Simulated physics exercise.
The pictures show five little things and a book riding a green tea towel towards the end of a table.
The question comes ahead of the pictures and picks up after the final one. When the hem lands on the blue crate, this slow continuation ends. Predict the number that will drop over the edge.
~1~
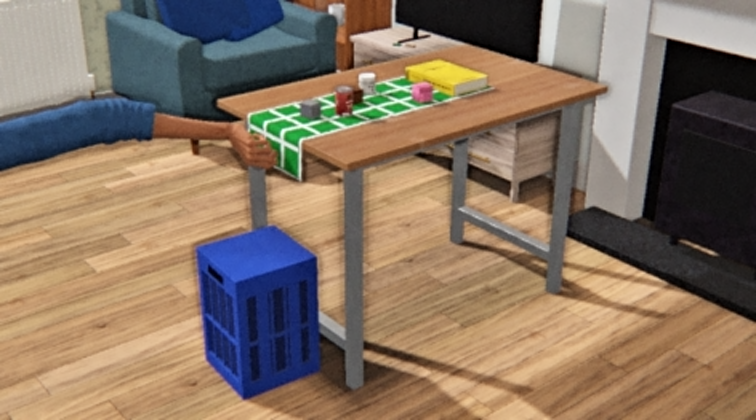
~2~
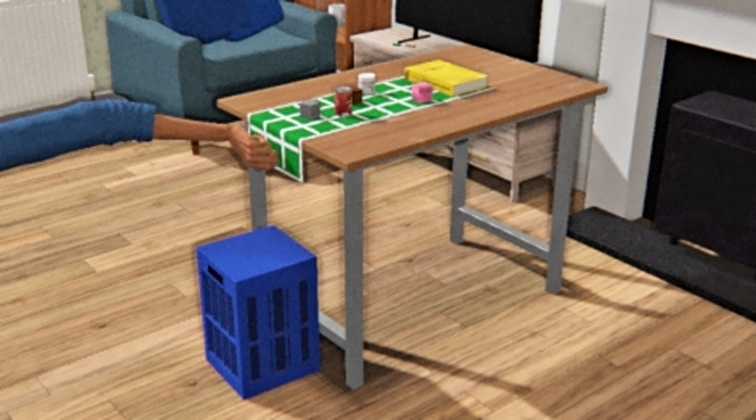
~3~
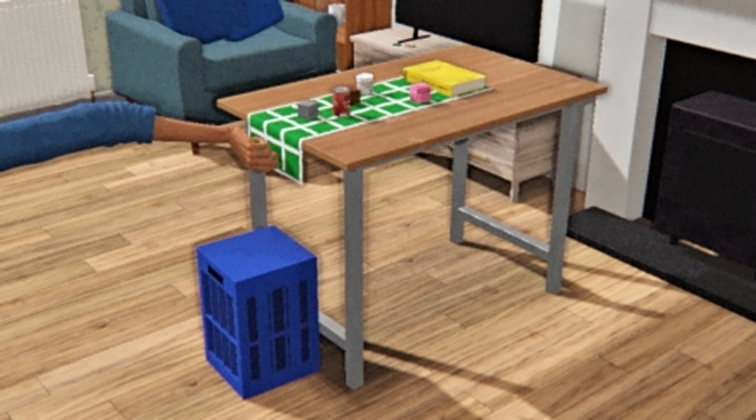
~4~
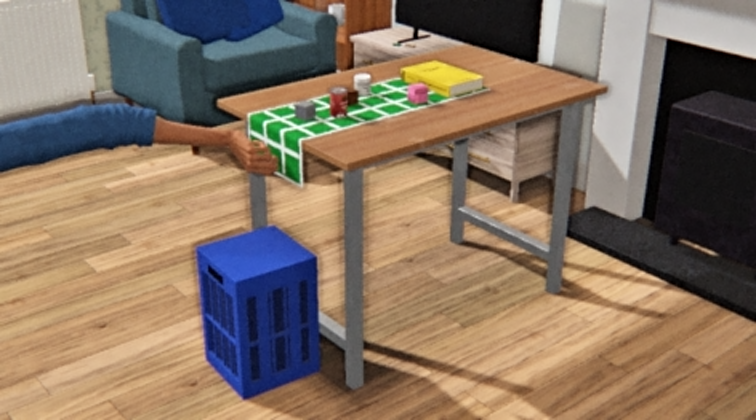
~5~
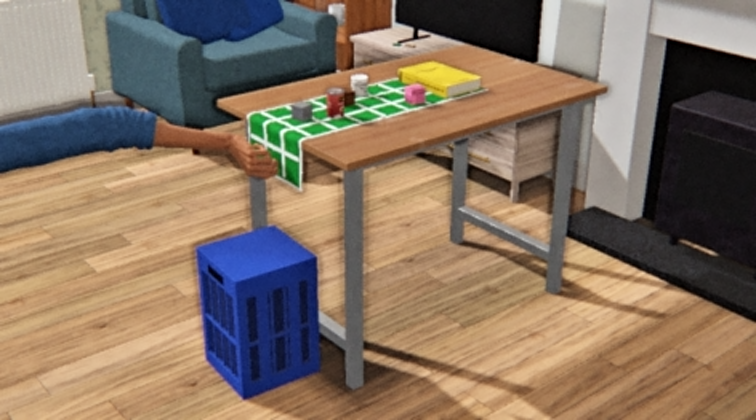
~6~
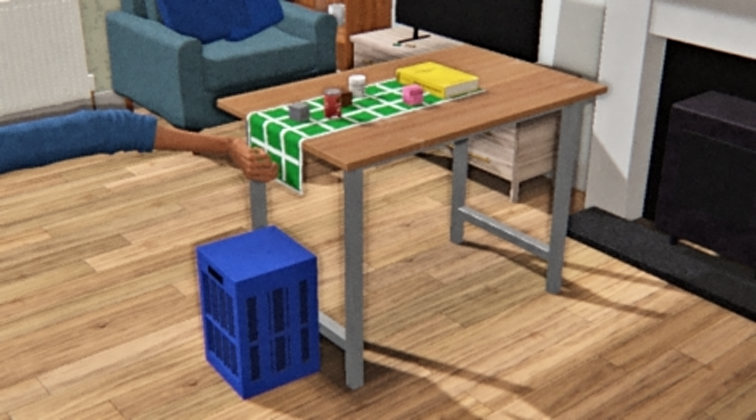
The number still up top goes down by two, if you watch closely.
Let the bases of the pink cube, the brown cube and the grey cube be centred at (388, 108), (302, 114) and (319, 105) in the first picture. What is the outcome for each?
Here's the result: The pink cube remains in place, the brown cube leaves the top and the grey cube leaves the top.
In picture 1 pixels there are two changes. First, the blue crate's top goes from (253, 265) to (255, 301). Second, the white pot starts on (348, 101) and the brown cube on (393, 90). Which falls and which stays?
So the white pot leaves, and the brown cube stays there.
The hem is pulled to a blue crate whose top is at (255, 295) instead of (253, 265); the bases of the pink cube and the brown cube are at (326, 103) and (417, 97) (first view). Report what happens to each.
The pink cube does not stay aboard, and the brown cube stays aboard.
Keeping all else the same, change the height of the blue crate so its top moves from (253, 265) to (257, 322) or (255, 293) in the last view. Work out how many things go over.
Going over the edge would be 4 and 3.
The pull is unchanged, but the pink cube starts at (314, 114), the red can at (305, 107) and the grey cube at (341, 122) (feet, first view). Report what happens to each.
The pink cube ends up off; the red can ends up off; the grey cube ends up off.
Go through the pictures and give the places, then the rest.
Hem (302, 181); grey cube (310, 102); red can (344, 89); brown cube (353, 88); white pot (367, 75); pink cube (423, 85); top of the crate (253, 265), in the first frame.
Hem (302, 182); grey cube (310, 102), in the second frame.
Hem (302, 184); red can (341, 89), in the third frame.
Hem (303, 188); brown cube (348, 90); top of the crate (253, 265), in the fourth frame.
Hem (302, 191); white pot (360, 77), in the fifth frame.
Hem (302, 195); grey cube (299, 105); red can (333, 91); brown cube (342, 91); white pot (357, 78); pink cube (413, 87), in the sixth frame.
Early on, hem near (276, 221); grey cube gone.
Midway, hem on the crate; grey cube and red can gone.
Finally, hem on the crate; grey cube and red can gone. It carries off two.
